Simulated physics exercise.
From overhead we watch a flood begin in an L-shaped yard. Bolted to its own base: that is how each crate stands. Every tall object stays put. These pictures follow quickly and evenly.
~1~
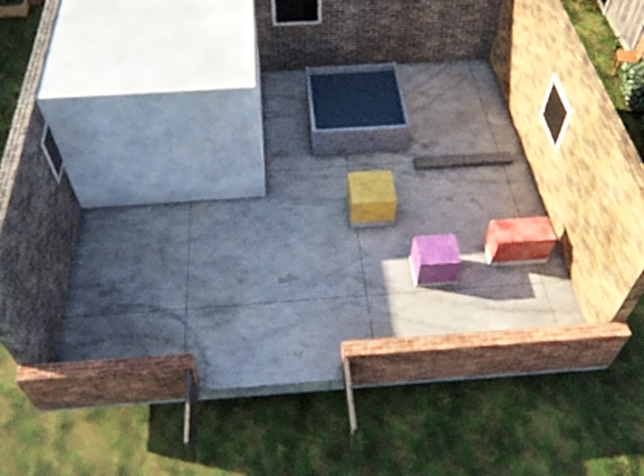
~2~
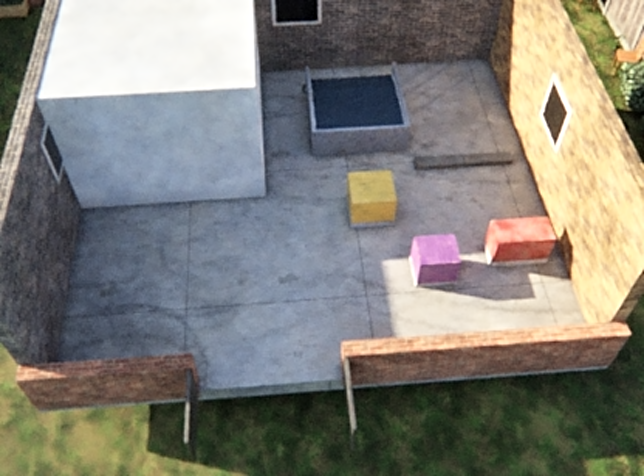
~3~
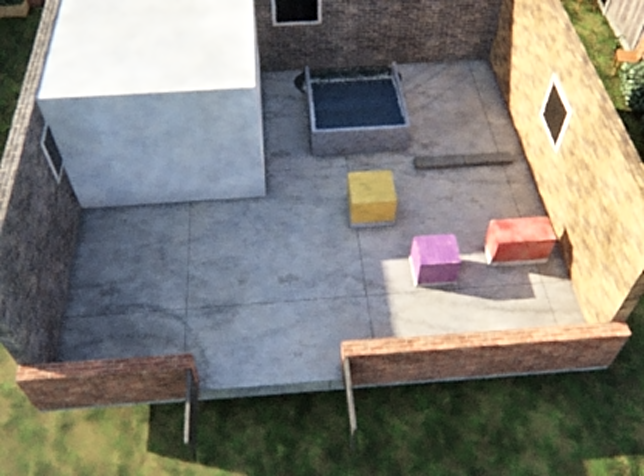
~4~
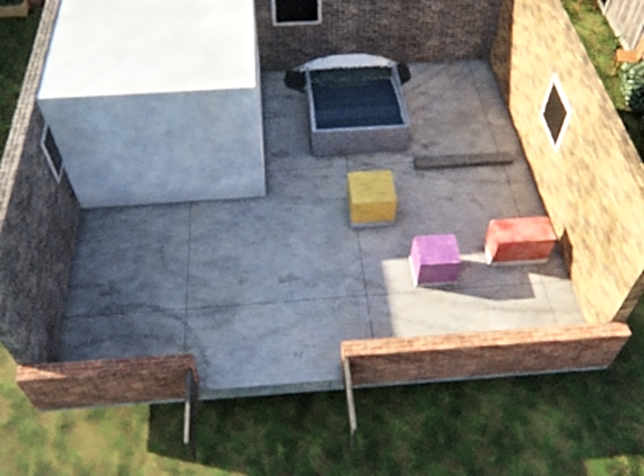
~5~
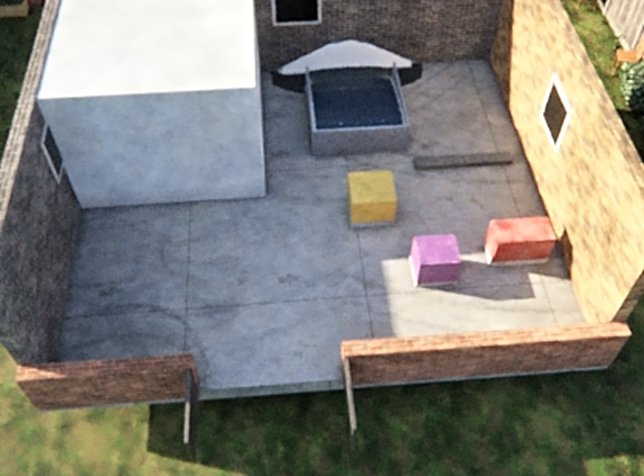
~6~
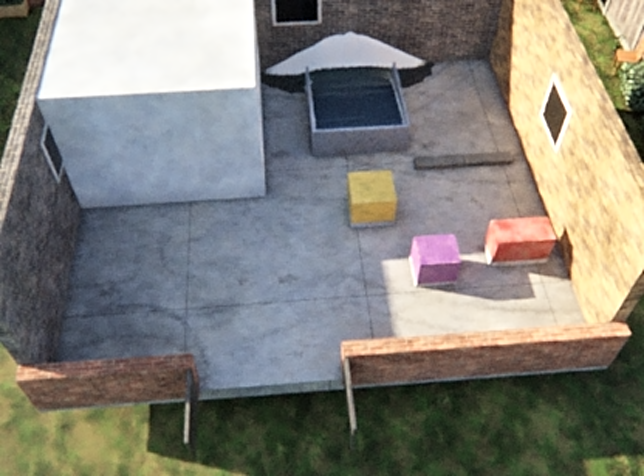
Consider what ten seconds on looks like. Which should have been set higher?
At the end, the red crate is missed; the yellow crate is missed; the purple crate is missed.
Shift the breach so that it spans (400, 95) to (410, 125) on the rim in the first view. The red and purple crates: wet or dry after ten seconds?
Log: Red crate is doused; purple crate stays clear.
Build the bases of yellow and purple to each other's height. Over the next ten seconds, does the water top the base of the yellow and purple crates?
In that case the yellow one is left dry and the purple one is left dry.
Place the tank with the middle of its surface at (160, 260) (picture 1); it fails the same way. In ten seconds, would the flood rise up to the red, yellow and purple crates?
Result: Red - missed, yellow - reached, purple - reached.
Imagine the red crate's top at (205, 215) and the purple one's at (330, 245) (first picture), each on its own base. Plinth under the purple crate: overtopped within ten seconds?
Result for purple: Overtopped.
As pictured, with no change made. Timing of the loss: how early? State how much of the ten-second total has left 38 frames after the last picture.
My figure is about 40 in a hundred.
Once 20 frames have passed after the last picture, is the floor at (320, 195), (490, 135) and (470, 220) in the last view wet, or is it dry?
First inundated, second inundated, third spared.
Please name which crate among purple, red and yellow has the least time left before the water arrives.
That would be the crate marked yellow.
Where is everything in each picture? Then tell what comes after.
In the first picture, the water tank at (356, 99) is whole and still.
In the second picture, water pours out on the water tank's far side and has run to (305, 91).
In the third picture, water pours out on the water tank's far side and has run to (301, 78).
In the fourth picture, the front is at (292, 71), out from the gap on the water tank's far side.
In the fifth picture, water pours out on the water tank's far side and has run to (275, 72).
In the sixth picture, water pours out on the water tank's far side and has run to (262, 73).
A moment on, water covers 10 % of the floor; the red crate not reached, the yellow crate not reached, the purple crate not reached.
Next, water covers 20 % of the floor; the red crate not reached, the yellow crate not reached, the purple crate not reached.
Then, water covers 35 % of the floor; the red crate water round its plinth, the yellow crate water round its plinth, the purple crate not reached.
Later, water covers 60 % of the floor; the red crate water round its plinth, the yellow crate water round its plinth, the purple crate water round its plinth.
In the end, water covers 80 % of the floor; the red crate stayed above the water, the yellow crate stayed above the water, the purple crate stayed above the water.
